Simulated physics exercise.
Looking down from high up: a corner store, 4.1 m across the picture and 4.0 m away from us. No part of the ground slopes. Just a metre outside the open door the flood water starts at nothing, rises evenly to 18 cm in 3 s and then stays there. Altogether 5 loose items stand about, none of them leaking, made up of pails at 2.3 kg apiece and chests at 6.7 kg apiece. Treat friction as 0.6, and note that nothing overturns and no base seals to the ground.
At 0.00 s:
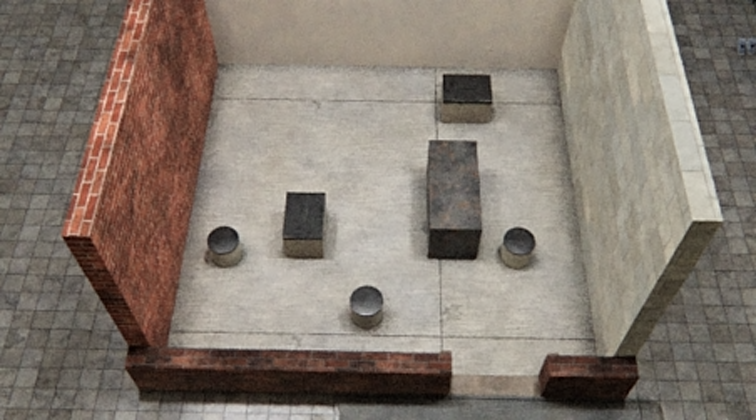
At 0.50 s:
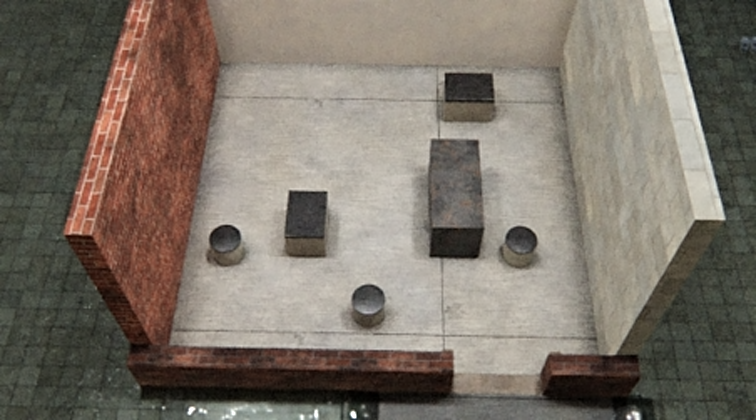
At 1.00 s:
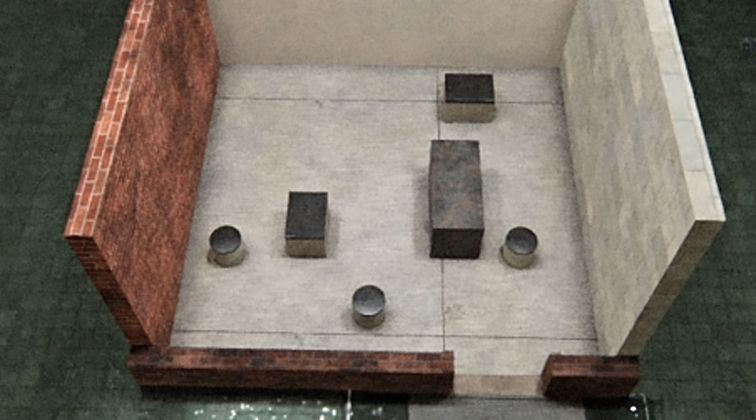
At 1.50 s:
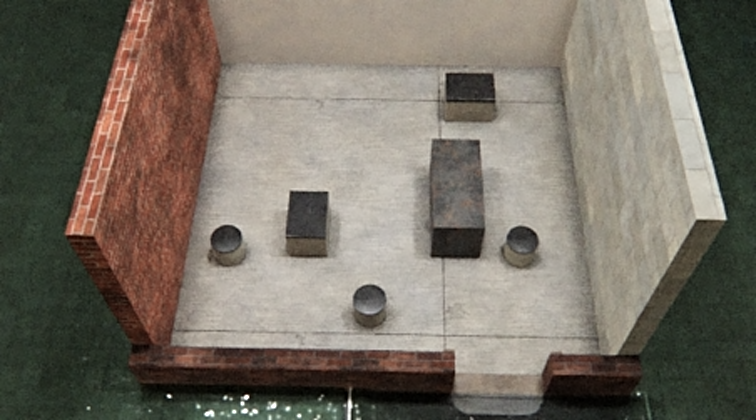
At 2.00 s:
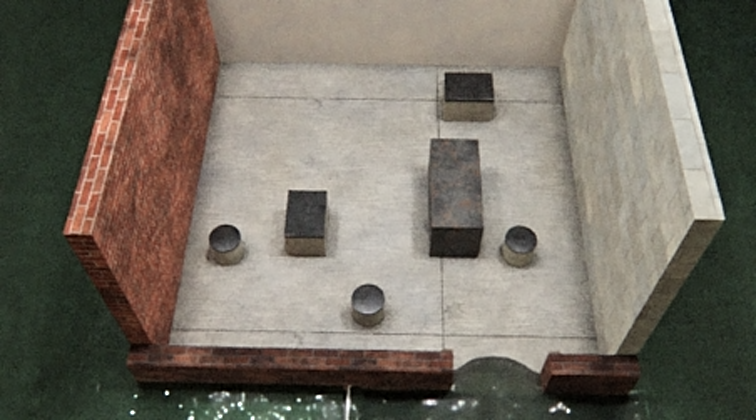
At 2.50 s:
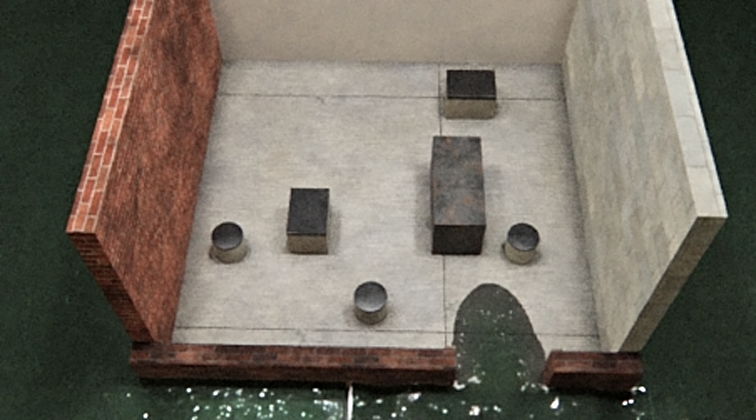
Dark water spreads over the paving around a walled corner room seen from above, then enters through the gap in the low front brick wall, forming a rounded patch on the floor while the blocks and cylinders inside stay still.
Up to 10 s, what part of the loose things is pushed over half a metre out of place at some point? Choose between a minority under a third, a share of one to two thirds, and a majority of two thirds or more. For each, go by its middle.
A share of one to two thirds.
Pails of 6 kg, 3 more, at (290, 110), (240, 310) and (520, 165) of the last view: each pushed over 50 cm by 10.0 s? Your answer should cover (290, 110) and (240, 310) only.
Order as asked - inside the cutoff and inside the cutoff.
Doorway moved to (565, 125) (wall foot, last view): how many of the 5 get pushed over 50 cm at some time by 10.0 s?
In that case the number is 2.
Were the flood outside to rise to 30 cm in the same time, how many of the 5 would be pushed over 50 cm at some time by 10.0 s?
It would come to 4 of them.
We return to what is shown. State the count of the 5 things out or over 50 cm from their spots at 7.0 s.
Tally: 1.
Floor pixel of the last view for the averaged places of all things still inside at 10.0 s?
(298, 190).
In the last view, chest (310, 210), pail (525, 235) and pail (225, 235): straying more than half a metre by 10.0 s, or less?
Taking them in that order, the first is within the limit, the second beyond the limit and the third within the limit.
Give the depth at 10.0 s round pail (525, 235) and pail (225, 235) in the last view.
Some 5 cm at the first, some 1 cm at the second.
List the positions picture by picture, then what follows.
The first frame shows a pail at (520, 241) rests on the ground; a chest at (467, 87), on the bottom; 0.0 m2 under water; 0 of 5 have shifted.
The second frame shows a pail at (521, 239) rests on the ground; a chest at (469, 86), on the bottom; water covers 0.0 m2; 0 of 5 have shifted.
The third frame shows a pail at (522, 240), on the bottom; a chest at (469, 87), on the bottom; 0.0 m2 under water; 0 of 5 have shifted.
The fourth frame shows a pail at (523, 239), on the bottom; a chest at (470, 86) rests on the ground; water covers 0.0 m2; 0 of 5 have shifted.
The fifth frame shows a pail at (521, 239) rests on the ground; a chest at (469, 86), on the bottom; 0.1 m2 under water; 0 of 5 have shifted.
The sixth frame shows a pail at (524, 236), on the bottom; a chest at (471, 83), on the bottom; water covers 0.6 m2; 0 of 5 have shifted.
After 3.5 s 0 of 5 are over 50 cm from their spots; 0 afloat.
After 4.5 s 1 of 5 are over 50 cm from their spots; 1 afloat.
After 7.0 s 1 of 5 are over 50 cm from their spots; 1 afloat.
After 10.0 s 2 of 5 are over 50 cm from their spots, and 2 have been at some point; 2 afloat.
